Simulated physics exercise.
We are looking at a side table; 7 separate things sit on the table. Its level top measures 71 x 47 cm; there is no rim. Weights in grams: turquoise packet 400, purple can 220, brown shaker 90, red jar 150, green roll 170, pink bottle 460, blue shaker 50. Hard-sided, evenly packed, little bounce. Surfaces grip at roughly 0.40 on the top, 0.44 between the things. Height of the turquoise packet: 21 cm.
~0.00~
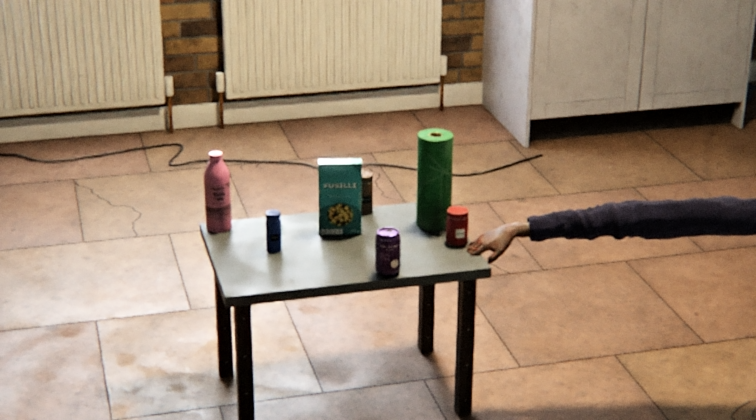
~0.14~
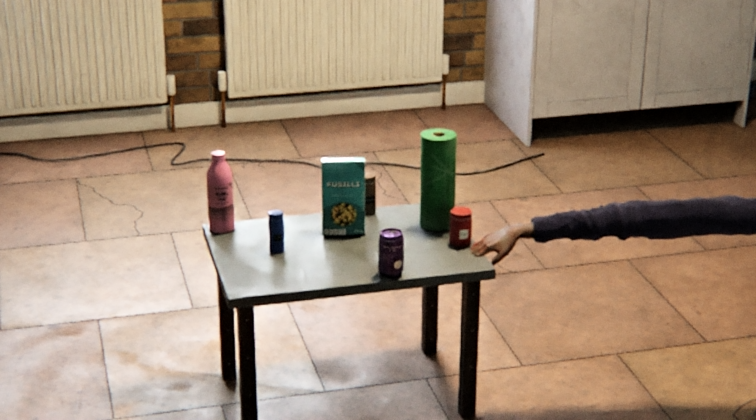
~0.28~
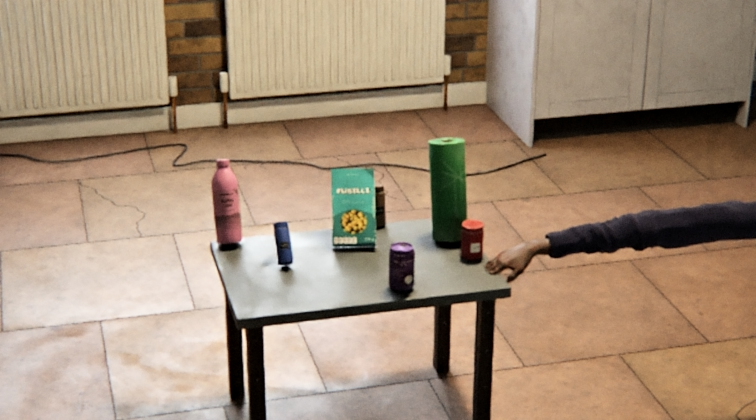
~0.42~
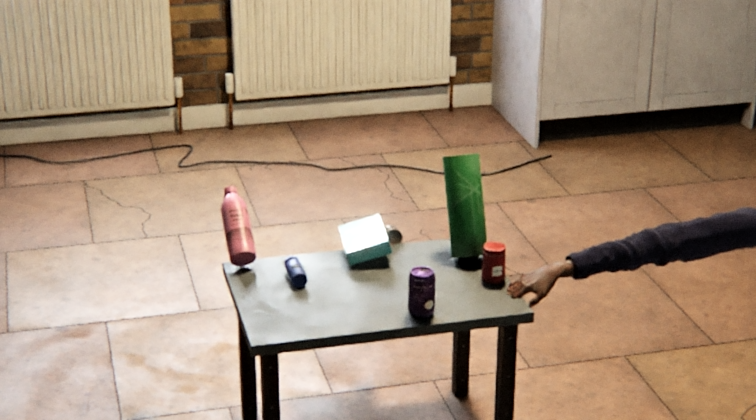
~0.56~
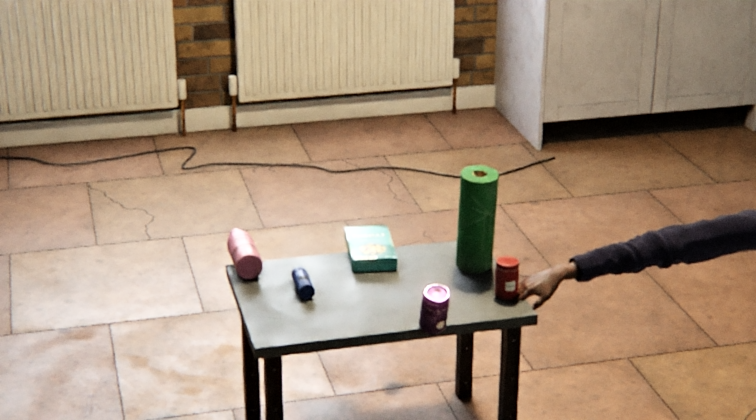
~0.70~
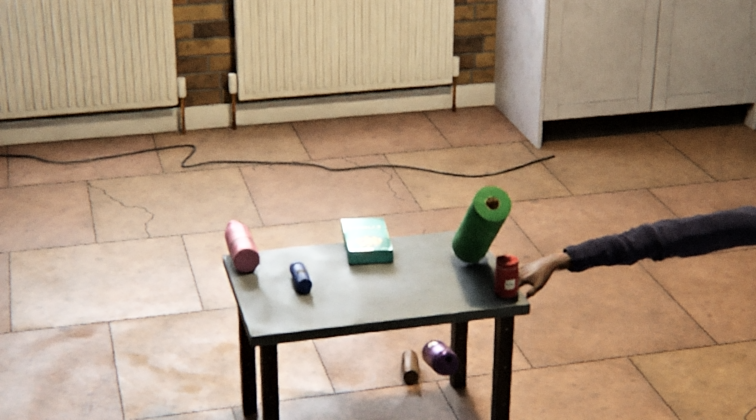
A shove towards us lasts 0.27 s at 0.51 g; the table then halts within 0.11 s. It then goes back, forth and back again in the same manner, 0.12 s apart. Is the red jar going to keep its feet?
The red jar falls over.
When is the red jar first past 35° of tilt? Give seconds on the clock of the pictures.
At about 0.9 s.
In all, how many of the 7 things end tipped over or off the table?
That comes to 7.
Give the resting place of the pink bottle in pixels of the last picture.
At about (223, 323).
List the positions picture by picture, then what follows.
In the first frame, red jar (457, 226); turquoise packet (340, 197).
In the second frame, table shifted 2 cm; turquoise packet (343, 197) at 4° to upright; brown shaker (368, 194).
In the third frame, table shifted 12 cm; turquoise packet (353, 207) at 39° to upright; pink bottle (226, 201) at 18° to upright.
In the fourth frame, table shifted 25 cm; turquoise packet (365, 239) on its side; purple can (422, 293) shifted 2 cm.
In the fifth frame, table shifted 26 cm; turquoise packet (370, 248) on its side.
In the sixth frame, table shifted 20 cm; red jar (507, 276) shifted 11 cm; pink bottle (240, 243) on its side.
Around 1.20 s, table shifted 5 cm; turquoise packet, red jar and pink bottle now off the table; green roll on its side; blue shaker on its side.
Around 1.70 s, table shifted 20 cm; green roll on its side; blue shaker on its side.
Finally (2.6 s), off the table and tipped over, turquoise packet, purple can, brown shaker, red jar, green roll and pink bottle; on their side or leaning hard on the table, blue shaker.
